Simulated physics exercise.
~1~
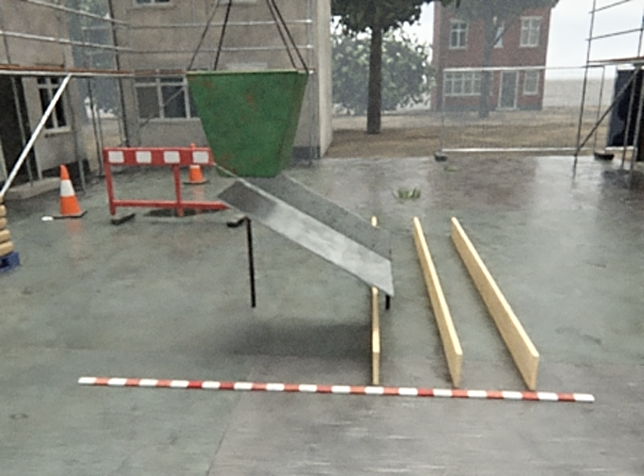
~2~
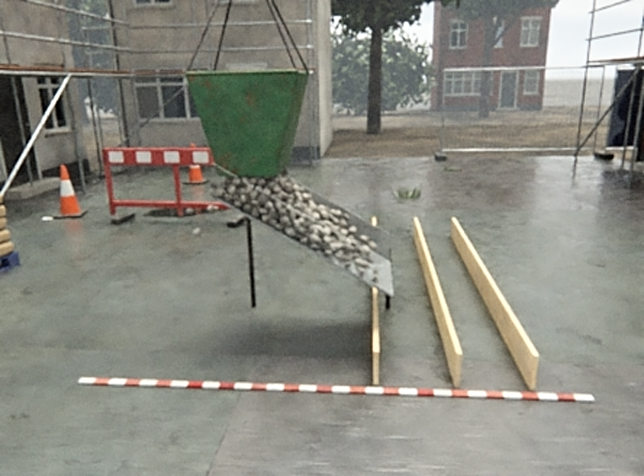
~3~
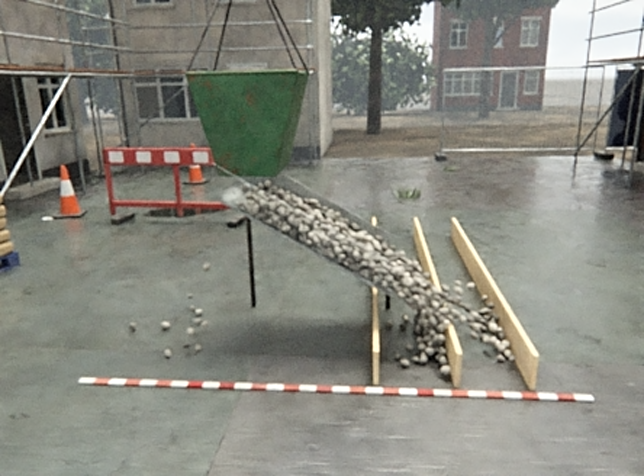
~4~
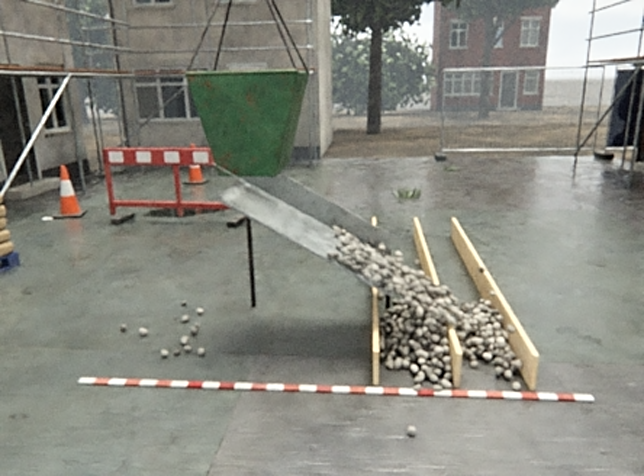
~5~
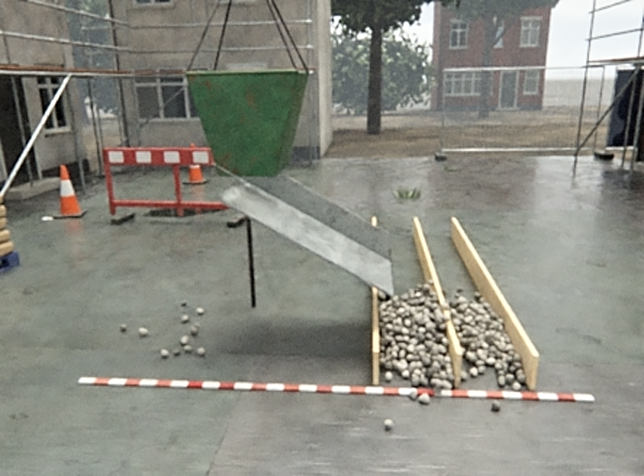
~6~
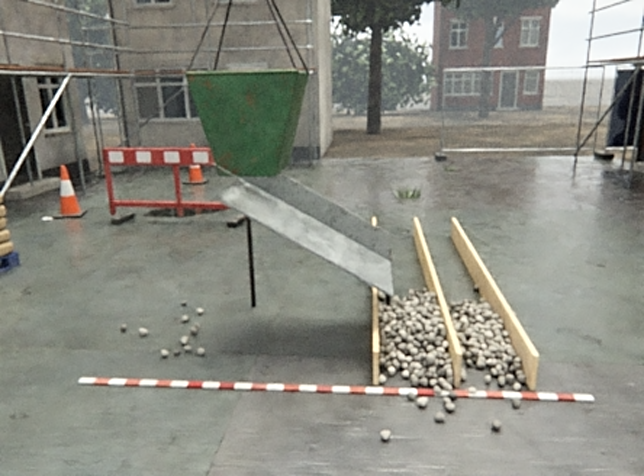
To begin with, a green skip hangs still above a sloping steel slide on a wet yard, with wooden planks standing on the ground to the right and a red and white striped strip in front. Round grey stones then cover the slide from top to bottom. They pour off its lower end among the planks, while a few drop to the ground on the left. The slide empties as the heap grows between the planks. Finally the stones lie in two bays, more in the left one than the right, with several strays scattered in front.
